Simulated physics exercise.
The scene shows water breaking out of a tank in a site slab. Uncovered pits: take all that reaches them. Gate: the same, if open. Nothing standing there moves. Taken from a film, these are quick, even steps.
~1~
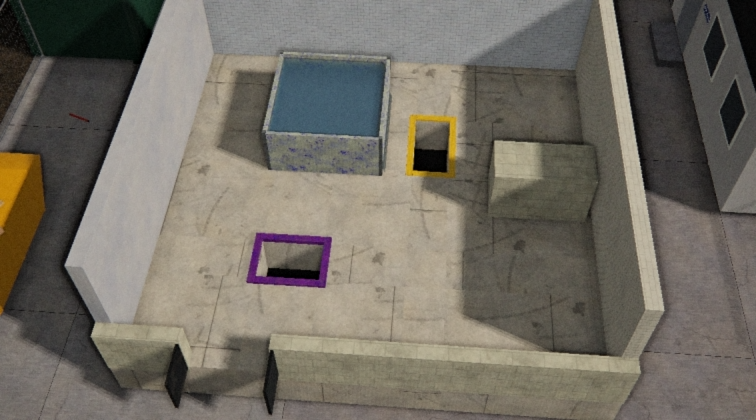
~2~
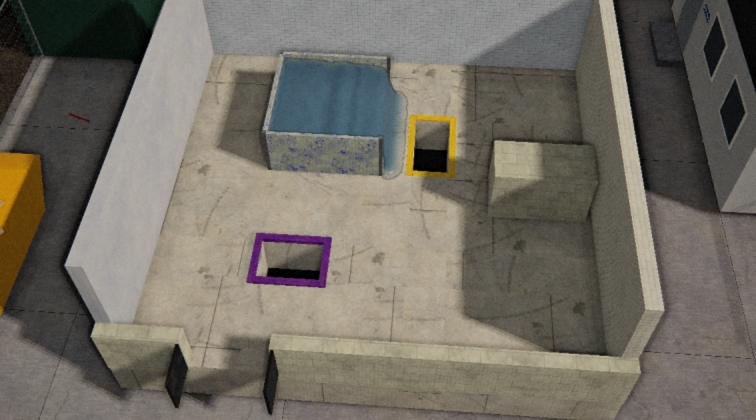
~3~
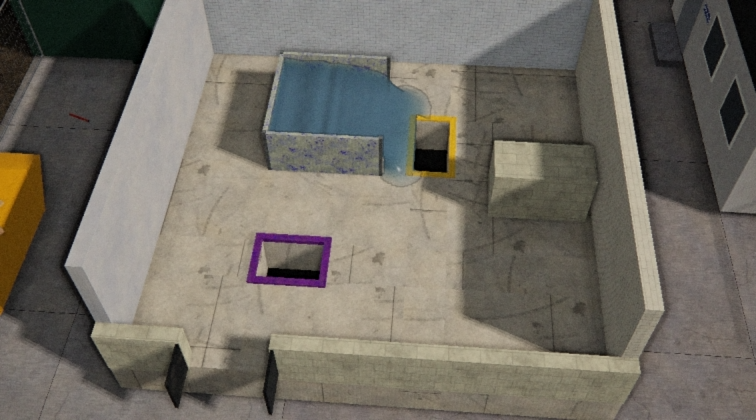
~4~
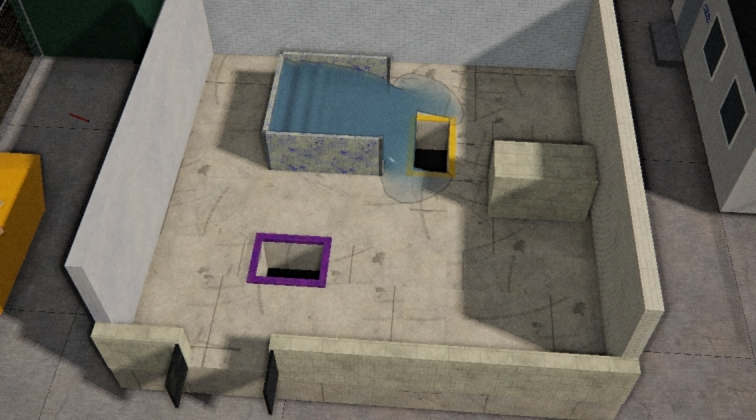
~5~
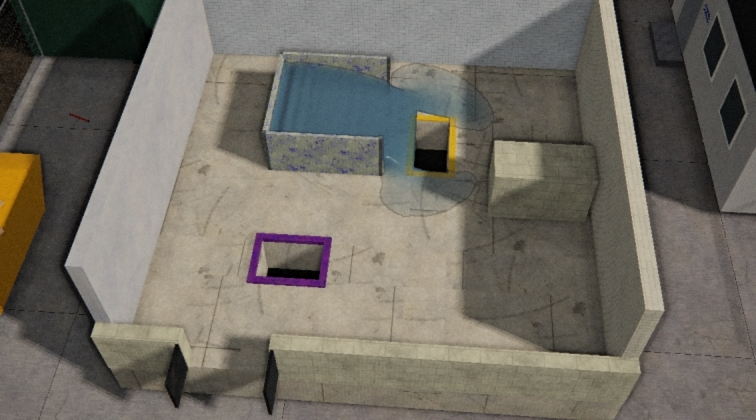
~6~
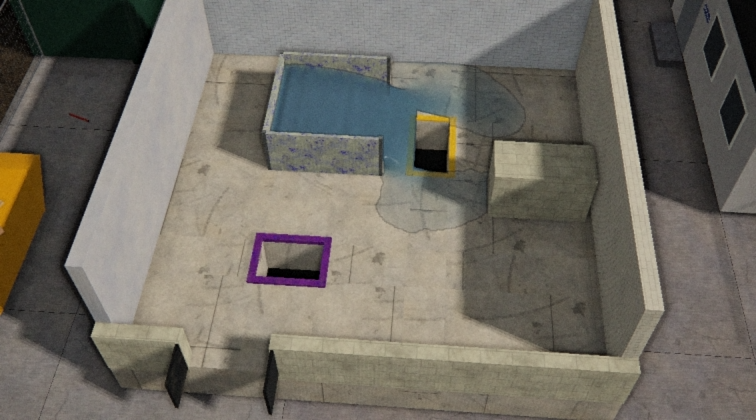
The footage shows a water tank in a walled concrete yard opening on its right side, and water pouring out, spreading around the yellow-framed pit and fanning across the floor toward the pale block, while the purple-framed pit stays dry.
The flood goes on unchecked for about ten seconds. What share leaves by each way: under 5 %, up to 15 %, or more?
In the end the gate ends up with a share that stays below five per cent, the purple pit ends up with a share that stays below five per cent, the yellow pit ends up with a share topping fifteen per cent.
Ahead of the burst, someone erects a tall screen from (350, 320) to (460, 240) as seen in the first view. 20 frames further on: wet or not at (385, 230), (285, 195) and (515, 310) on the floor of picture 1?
In turn: Clear, free of water, wet.
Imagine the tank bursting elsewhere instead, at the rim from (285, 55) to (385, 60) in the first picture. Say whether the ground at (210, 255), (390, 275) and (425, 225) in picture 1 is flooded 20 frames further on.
Point 1: Inundated; point 2: Unwetted; point 3: Unwetted.
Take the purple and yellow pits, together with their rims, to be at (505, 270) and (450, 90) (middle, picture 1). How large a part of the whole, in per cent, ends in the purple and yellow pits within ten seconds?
Of the total, the purple pit holds 6 per cent and the yellow pit 60 per cent.
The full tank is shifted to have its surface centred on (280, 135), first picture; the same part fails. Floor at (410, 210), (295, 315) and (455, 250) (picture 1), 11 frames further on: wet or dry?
In order: Inundated, then unflooded, then inundated.
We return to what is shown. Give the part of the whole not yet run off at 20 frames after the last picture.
Some 48 per cent.
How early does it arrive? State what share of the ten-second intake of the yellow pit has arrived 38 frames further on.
Near 90 per cent, give or take.
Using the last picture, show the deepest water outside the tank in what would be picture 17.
Estimated pixel: (569, 80).
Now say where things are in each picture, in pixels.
In the first picture, the water tank at (329, 97) is whole and still.
In the second picture, water pours out at (383, 120) and has run to (396, 93).
In the third picture, water pours out at (383, 123) and has run to (411, 89).
In the fourth picture, the front is at (442, 87), out from the gap at (383, 124).
In the fifth picture, the front is at (488, 108), out from the gap at (383, 125).
In the sixth picture, the front is at (519, 110), out from the gap at (383, 125).
A moment on, water covers 25 % of the floor; the gate 0 %, the purple pit 0 %, the yellow pit 29 %.
Next, water covers 30 % of the floor; the gate 0 %, the purple pit 0 %, the yellow pit 43 %.
Then, water covers 35 % of the floor; the gate 0 %, the purple pit 0 %, the yellow pit 52 %.
Later, water covers 45 % of the floor; the gate 0 %, the purple pit 0 %, the yellow pit 63 %.
In the end, water covers 70 % of the floor; the gate 0 %, the purple pit 0 %, the yellow pit 71 %.
